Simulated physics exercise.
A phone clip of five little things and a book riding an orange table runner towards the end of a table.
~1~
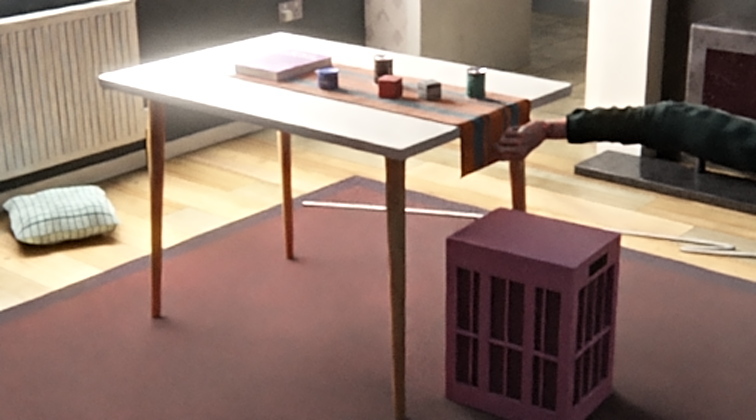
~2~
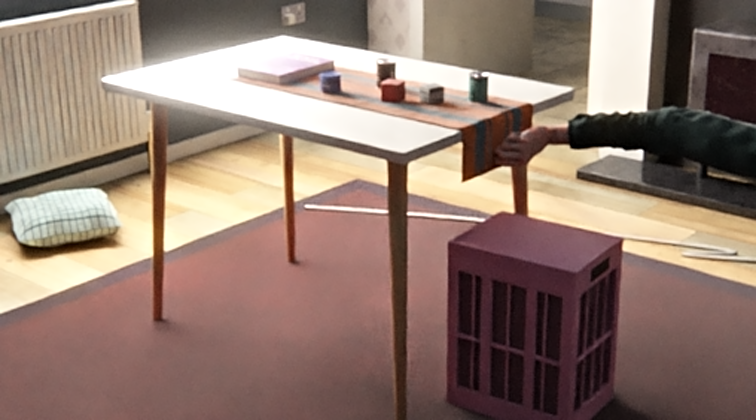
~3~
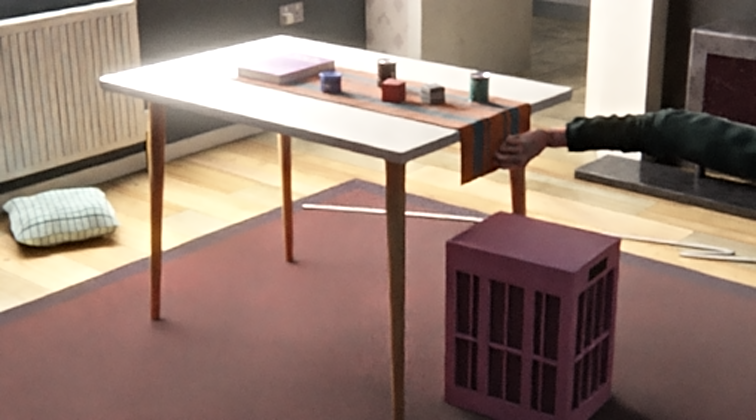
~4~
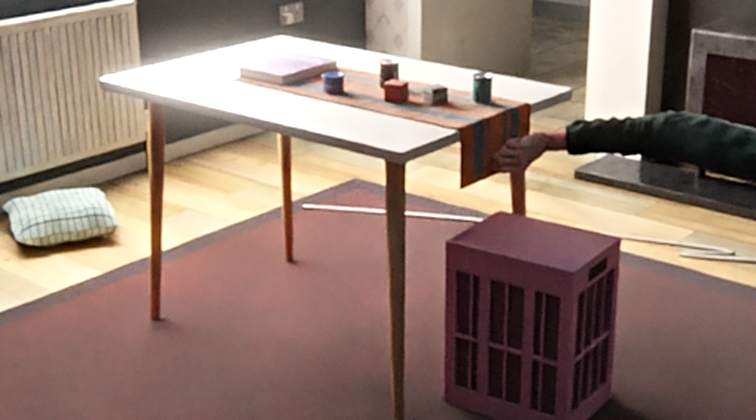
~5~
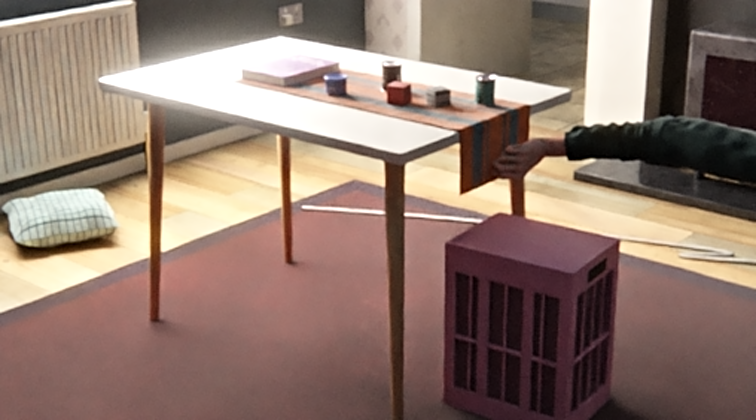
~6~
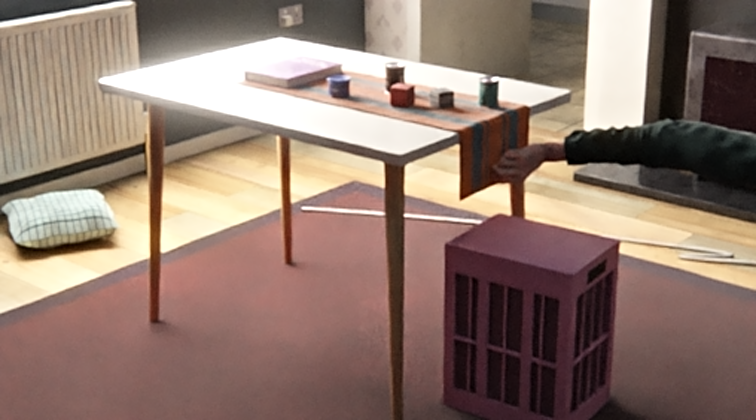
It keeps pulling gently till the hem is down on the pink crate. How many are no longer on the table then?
Over the edge go one.
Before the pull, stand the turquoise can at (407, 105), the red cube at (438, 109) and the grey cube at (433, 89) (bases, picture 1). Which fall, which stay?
The turquoise can does not fall; the red cube comes down; the grey cube does not fall.
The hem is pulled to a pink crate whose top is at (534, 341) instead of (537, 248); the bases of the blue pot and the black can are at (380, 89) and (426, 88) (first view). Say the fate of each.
The blue pot tumbles off; the black can drops off.
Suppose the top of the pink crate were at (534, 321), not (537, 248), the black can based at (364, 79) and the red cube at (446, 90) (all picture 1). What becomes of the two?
The black can holds on, the red cube is carried off.
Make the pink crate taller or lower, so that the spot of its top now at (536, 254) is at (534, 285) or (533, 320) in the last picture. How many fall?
Over the edge go 2 and 3.
Early on, hem near (495, 209); all still up.
Midway, hem on the crate; turquoise can gone.
Finally, hem on the crate; turquoise can gone. The table loses one.
